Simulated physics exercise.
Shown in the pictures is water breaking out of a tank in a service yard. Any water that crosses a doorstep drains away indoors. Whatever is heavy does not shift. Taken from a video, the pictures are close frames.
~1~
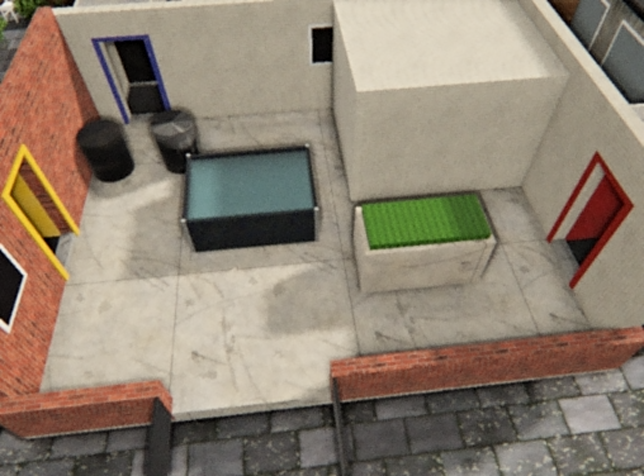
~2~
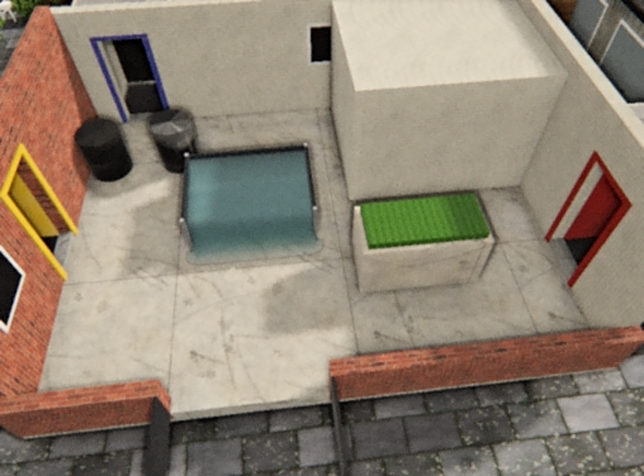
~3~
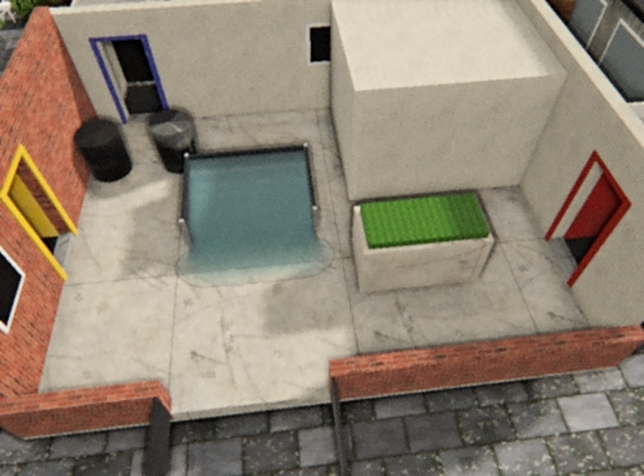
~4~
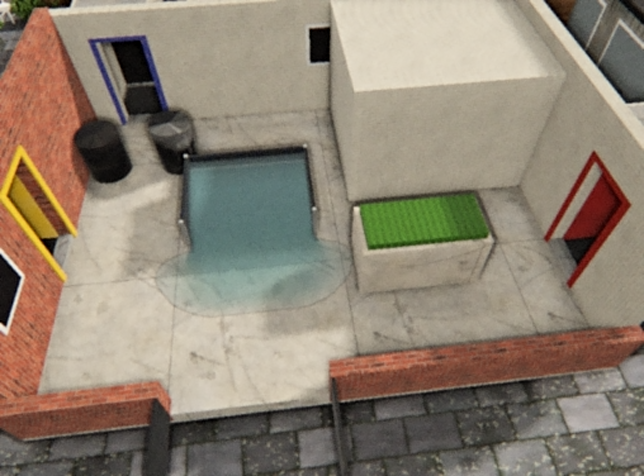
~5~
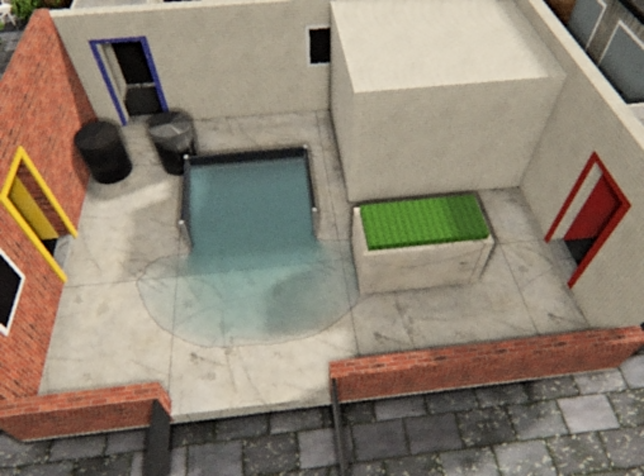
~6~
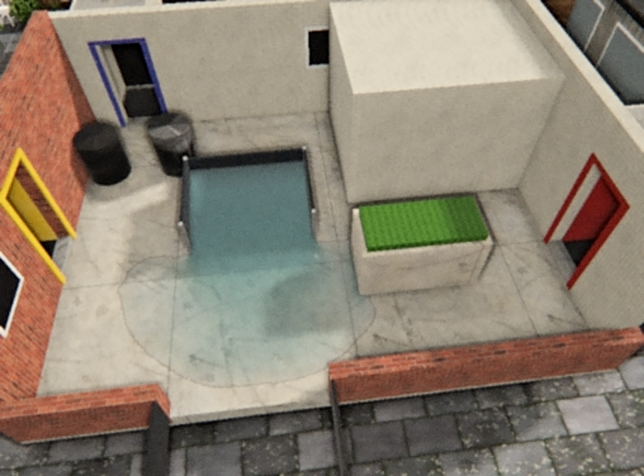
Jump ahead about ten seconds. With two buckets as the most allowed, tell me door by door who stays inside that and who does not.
Here it is: The blue door stays inside it; the red door stays inside it; the yellow door stays inside it.
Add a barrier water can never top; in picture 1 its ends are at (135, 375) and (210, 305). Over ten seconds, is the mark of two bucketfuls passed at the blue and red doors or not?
Result - the blue remains within bounds, and the red remains within bounds.
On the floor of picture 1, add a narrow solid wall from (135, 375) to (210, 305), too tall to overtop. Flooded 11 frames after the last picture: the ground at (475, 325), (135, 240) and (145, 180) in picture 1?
Lab note - spot 1 inundated, spot 2 parched, spot 3 parched.
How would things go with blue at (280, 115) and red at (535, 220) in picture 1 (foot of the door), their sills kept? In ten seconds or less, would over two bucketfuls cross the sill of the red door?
Here the red door remains short of it.
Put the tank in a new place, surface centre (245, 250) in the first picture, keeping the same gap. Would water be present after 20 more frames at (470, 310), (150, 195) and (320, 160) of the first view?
In order, the three spots end up waterlogged, untouched and untouched.
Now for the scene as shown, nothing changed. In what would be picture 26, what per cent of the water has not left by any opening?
60 %.
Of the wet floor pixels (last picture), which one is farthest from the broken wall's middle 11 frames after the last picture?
My guess is roughly (554, 356).
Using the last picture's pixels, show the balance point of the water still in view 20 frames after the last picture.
Roughly (279, 300).
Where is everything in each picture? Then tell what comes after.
The first picture shows the tank at (250, 185) is whole and still.
In the second picture, water pours out at (253, 236) and has run to (320, 241).
In the third picture, the front is at (329, 256), out from the gap at (253, 237).
In the fourth picture, the front is at (344, 272), out from the gap at (253, 238).
In the fifth picture, water pours out at (253, 240) and has run to (358, 291).
In the sixth picture, the front is at a hidden place, out from the gap at (252, 241).
A moment on, water covers 30 % of the floor; the blue door not reached, the red door not reached, the yellow door not reached.
Next, water covers 35 % of the floor; the blue door not reached, the red door not reached, the yellow door not reached.
Then, water covers 50 % of the floor; the blue door not reached, the red door wet at the sill, nothing in, the yellow door wet at the sill, nothing in.
Later, water covers 70 % of the floor; the blue door not reached, the red door wet at the sill, nothing in, the yellow door wet at the sill, nothing in.
In the end, water covers 85 % of the floor; the blue door wet at the sill, nothing in, the red door wet at the sill, nothing in, the yellow door wet at the sill, nothing in.
